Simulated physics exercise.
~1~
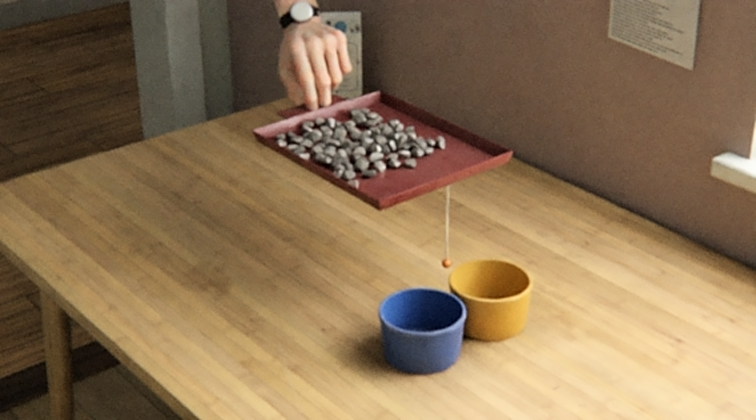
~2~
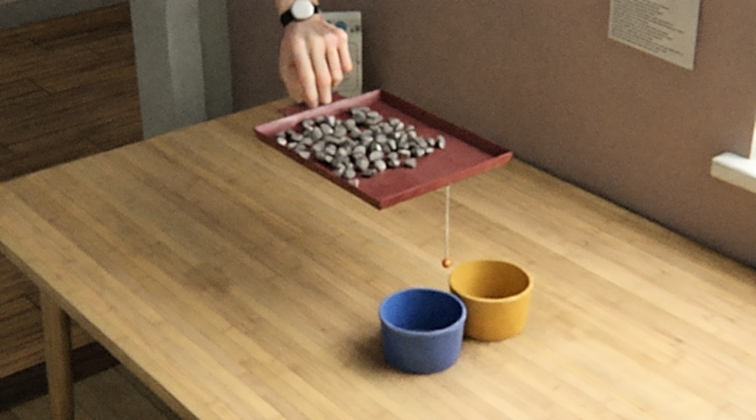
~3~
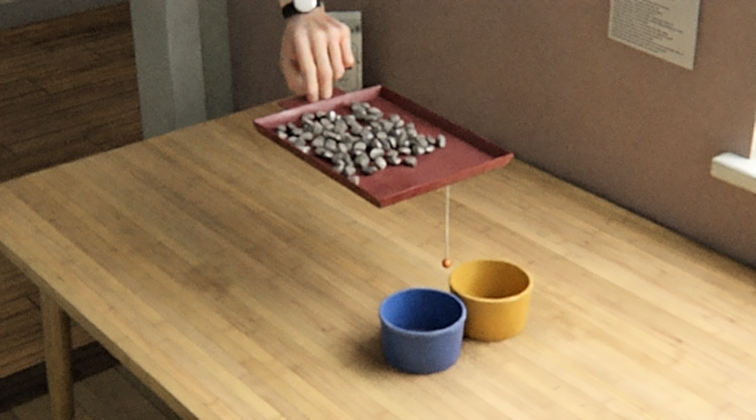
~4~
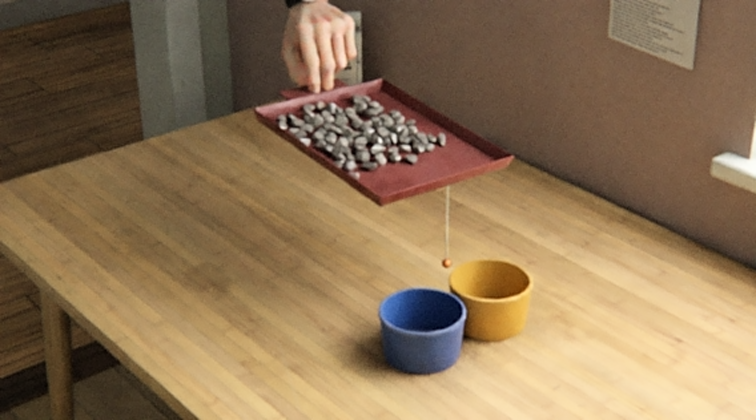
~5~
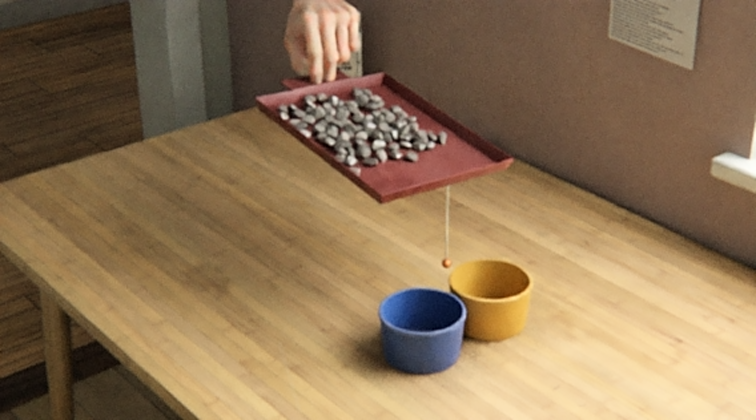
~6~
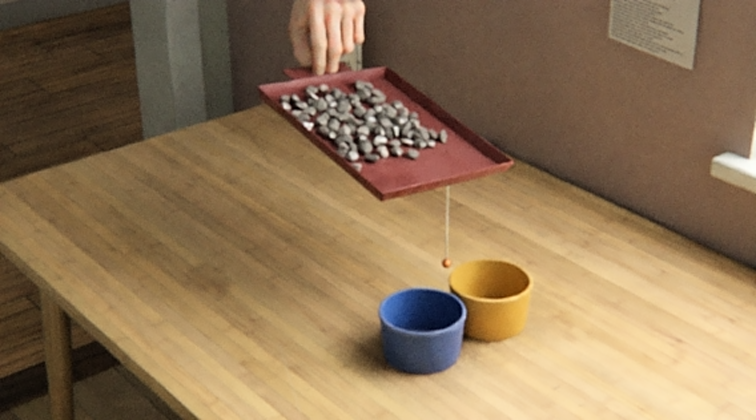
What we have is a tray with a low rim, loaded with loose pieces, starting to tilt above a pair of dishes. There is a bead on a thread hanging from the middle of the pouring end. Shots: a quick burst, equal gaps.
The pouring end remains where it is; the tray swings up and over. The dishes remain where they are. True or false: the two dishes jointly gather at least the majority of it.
False, they gather a minority.
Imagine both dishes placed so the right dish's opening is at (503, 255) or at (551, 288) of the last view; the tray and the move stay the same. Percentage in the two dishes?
It would be near 90 per cent first and near 0 per cent second.
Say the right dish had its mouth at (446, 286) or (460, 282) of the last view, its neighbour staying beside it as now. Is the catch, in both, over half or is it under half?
Shy of half, then shy of half.
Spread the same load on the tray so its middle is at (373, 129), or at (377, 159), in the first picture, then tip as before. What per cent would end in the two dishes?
Respectively 30 and 40 per cent.
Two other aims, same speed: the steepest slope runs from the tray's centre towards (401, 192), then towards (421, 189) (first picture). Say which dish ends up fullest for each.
Taking them in order: Left side, followed by left side.
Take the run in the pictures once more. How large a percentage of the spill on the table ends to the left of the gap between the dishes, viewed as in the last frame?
Left fraction: Around 0 per cent.
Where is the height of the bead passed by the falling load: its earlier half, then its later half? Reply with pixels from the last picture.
Earlier half at (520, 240), later half at (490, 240).
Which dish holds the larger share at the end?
The one to the right is fuller.
Shortly afterwards, tray tipped steeply; the bulk on the tray; only a few in the right dish; a little outside both; a little in the air.
Next, tray tipped right over; a little on the tray; near a quarter in the right dish; near half outside both; a little in the air.
Some moments later, tray tipped past a quarter turn; near a third in the right dish; near two thirds outside both.
In the end, tray tipped past a quarter turn; none at all in the left dish; near a third in the right dish; near two thirds outside both.
